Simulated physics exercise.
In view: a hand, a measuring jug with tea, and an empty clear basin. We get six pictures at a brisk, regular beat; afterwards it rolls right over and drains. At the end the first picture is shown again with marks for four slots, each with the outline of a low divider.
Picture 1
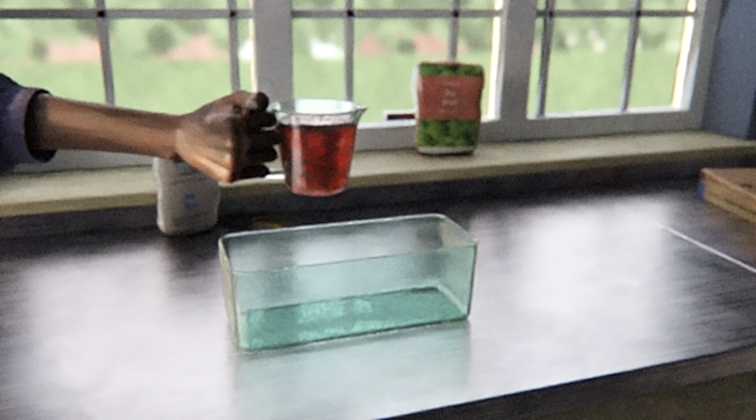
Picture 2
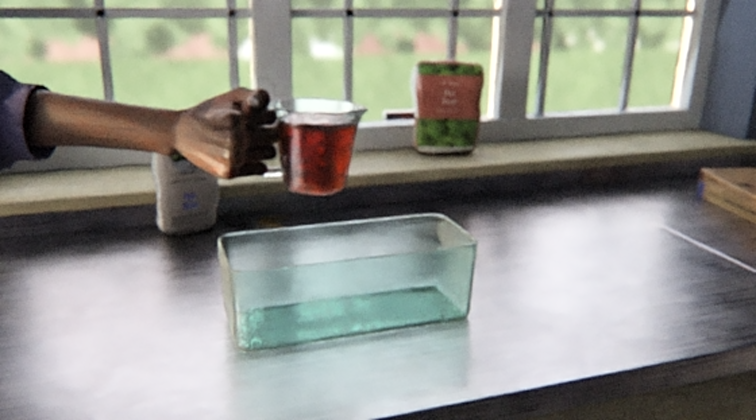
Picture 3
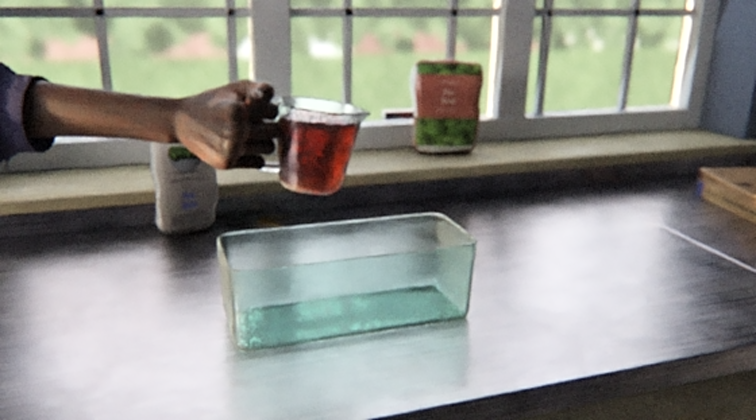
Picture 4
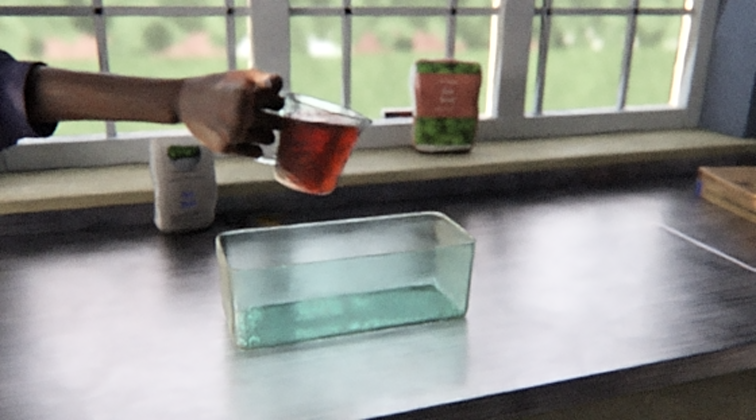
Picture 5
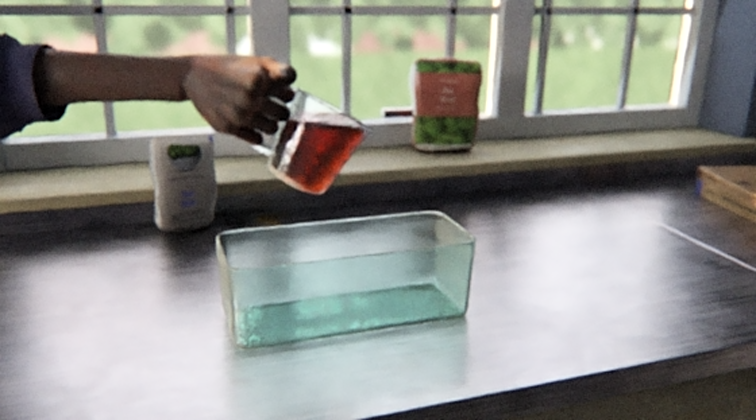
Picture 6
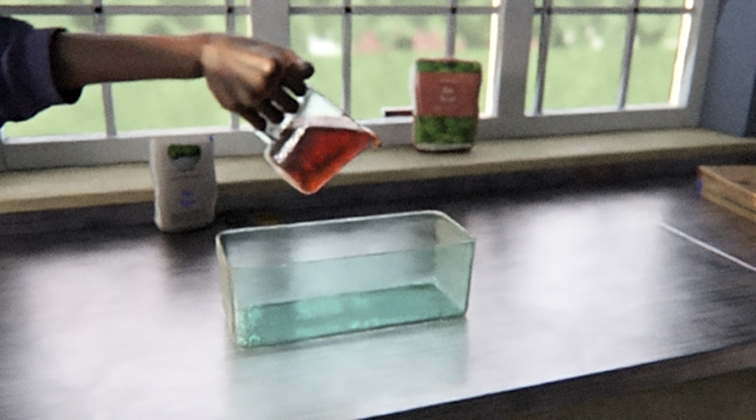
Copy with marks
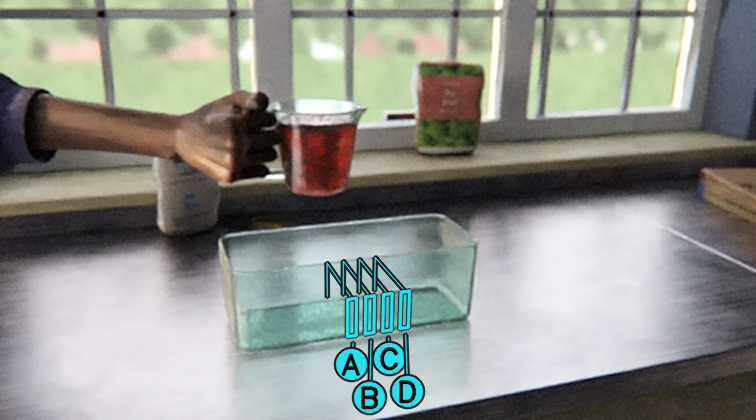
A measuring jug of reddish tea, held by a hand from the left, stayed upright above a clear basin on the counter, then tipped steadily to the right until the tea just crossed its lip.
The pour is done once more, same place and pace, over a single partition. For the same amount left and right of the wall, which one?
It is D.
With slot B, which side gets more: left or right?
The right one.
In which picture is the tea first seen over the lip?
Picture 6.
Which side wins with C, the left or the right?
More ends on the right.
On the marked copy, A at (353, 342); B at (370, 340); C at (388, 337); D at (405, 334).
If A is chosen, about 5 % ends left of the wall and 90 % right of it; 5 % is lost outside.
If B is chosen, about 4 % ends left of the wall and 91 % right of it; 5 % is lost outside.
If C is chosen, about 12 % ends left of the wall and 83 % right of it; 5 % is lost outside.
If D is chosen, about 48 % ends left of the wall and 47 % right of it; 5 % is lost outside.
